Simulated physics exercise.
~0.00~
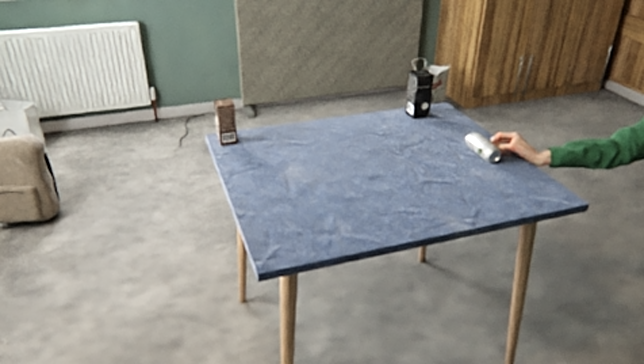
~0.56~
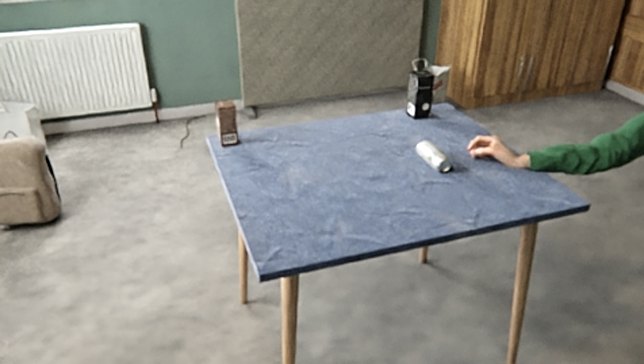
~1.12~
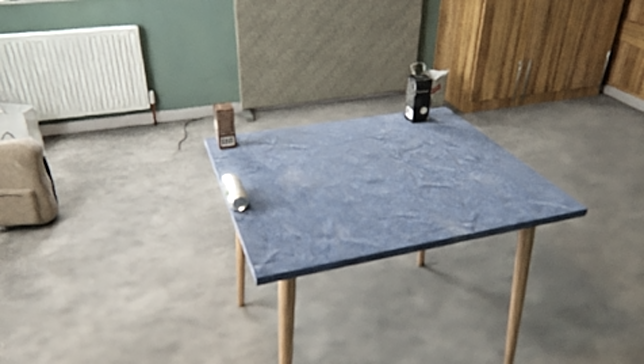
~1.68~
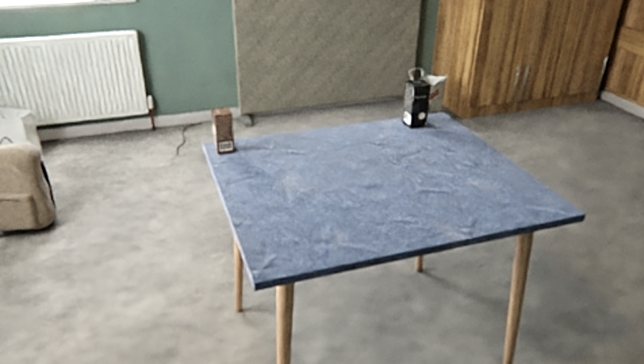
In a room with green walls, a grey floor and wooden cupboards, a blue-topped table holds a brown carton near its far left corner and a black carton at the back. A hand in a green sleeve reaches in from the right and touches a white can lying on its side. The hand sends the can to the left, lets go and draws back out of view. The can travels across the tabletop to the left edge. It goes off the table and is no longer in sight, while both cartons remain in their places.
